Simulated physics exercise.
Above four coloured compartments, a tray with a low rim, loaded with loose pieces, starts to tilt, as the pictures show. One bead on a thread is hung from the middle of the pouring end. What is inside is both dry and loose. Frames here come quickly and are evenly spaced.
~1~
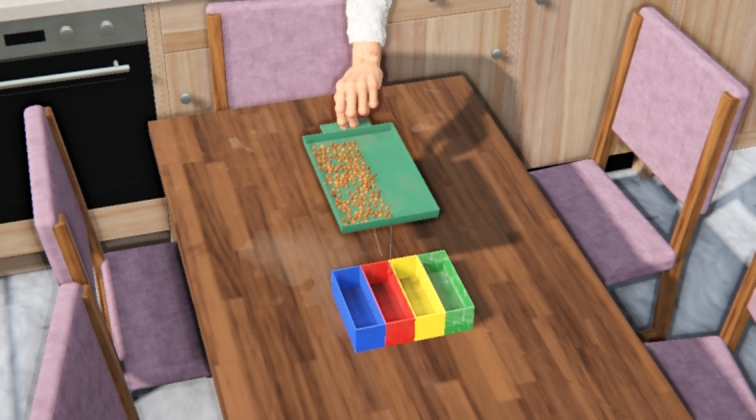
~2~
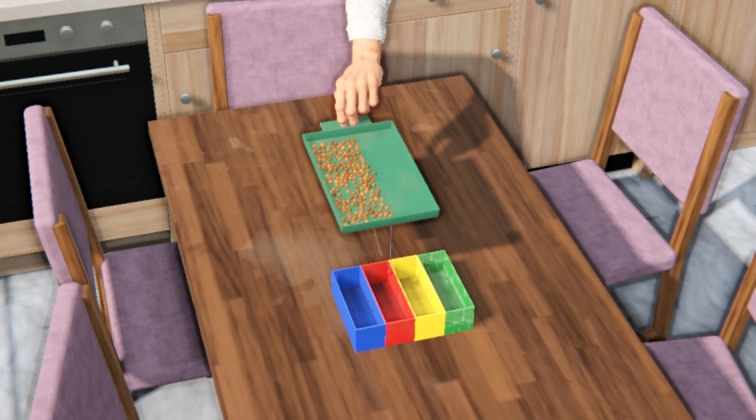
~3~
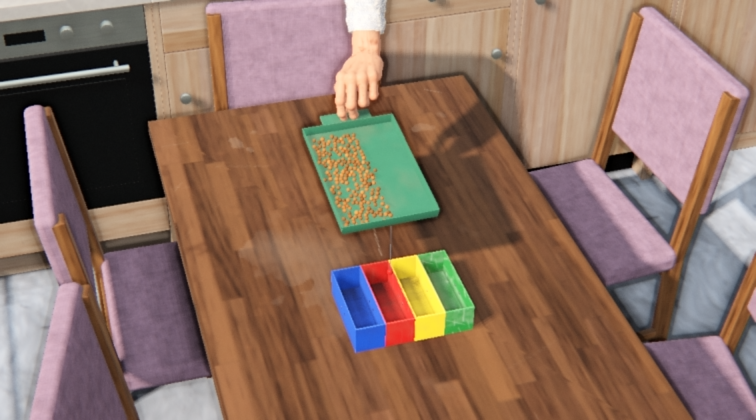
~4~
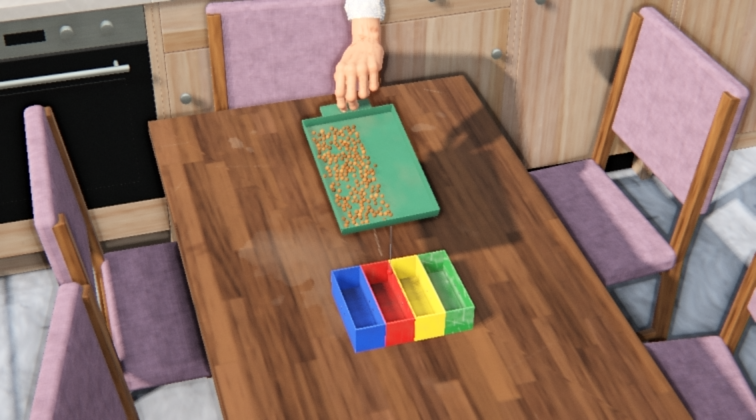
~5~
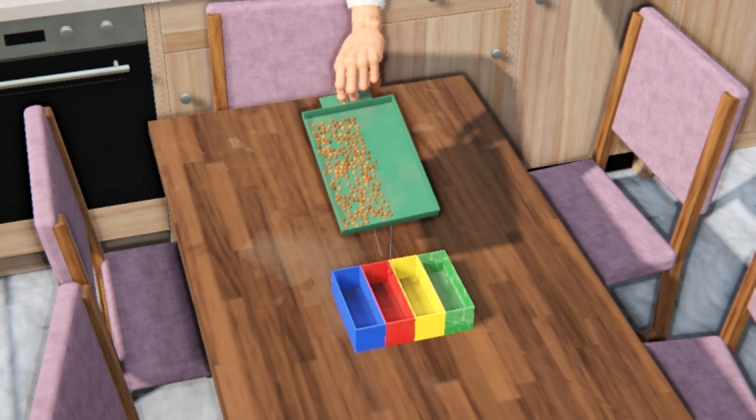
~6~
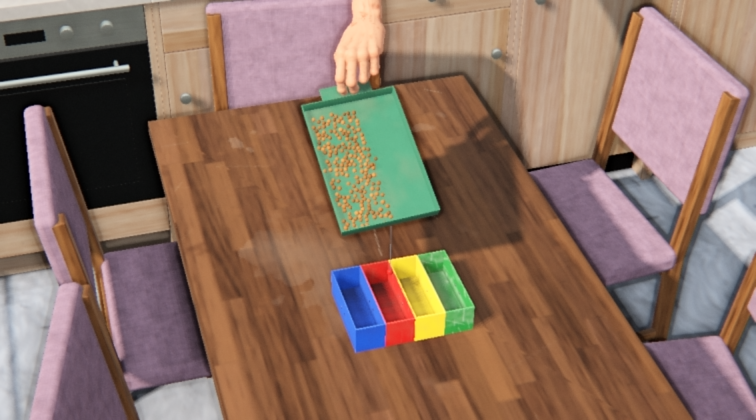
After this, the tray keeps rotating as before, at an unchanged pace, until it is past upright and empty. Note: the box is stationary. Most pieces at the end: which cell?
Blue.
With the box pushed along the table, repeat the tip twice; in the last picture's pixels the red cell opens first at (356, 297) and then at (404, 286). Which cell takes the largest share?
With the first placing it's the cell in red, with the second it's blue.
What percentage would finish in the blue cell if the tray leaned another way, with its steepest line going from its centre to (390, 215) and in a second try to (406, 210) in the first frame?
Lab note: Try one about 20 %, try two 0 %.
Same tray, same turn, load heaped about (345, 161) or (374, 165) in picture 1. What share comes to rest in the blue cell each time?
Roughly 60 per cent, then roughly 50 per cent.
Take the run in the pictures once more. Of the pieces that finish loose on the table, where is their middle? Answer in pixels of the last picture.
Somewhere near (329, 349), I think.
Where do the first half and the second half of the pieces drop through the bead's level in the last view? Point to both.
(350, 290) first, (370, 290) later.
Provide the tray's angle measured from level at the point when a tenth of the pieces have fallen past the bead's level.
Somewhere near 70 degrees, I'd say.
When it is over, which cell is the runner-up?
Second place goes to the red cell.
Soon after the last picture, tray tipped steeply; nearly all on the tray; a small part falling or outside the box.
A little later, tray tipped right over; most on the tray; a small part in the blue cell; a stray few in the yellow cell; a small part falling or outside the box.
Later still, tray tipped past a quarter turn; about two thirds in the blue cell; about a quarter in the red cell; a small part in the yellow cell; a small part falling or outside the box.
At rest, tray tipped past a quarter turn; about two thirds in the blue cell; about a quarter in the red cell; a small part in the yellow cell; none in the green cell; a small part outside the box.
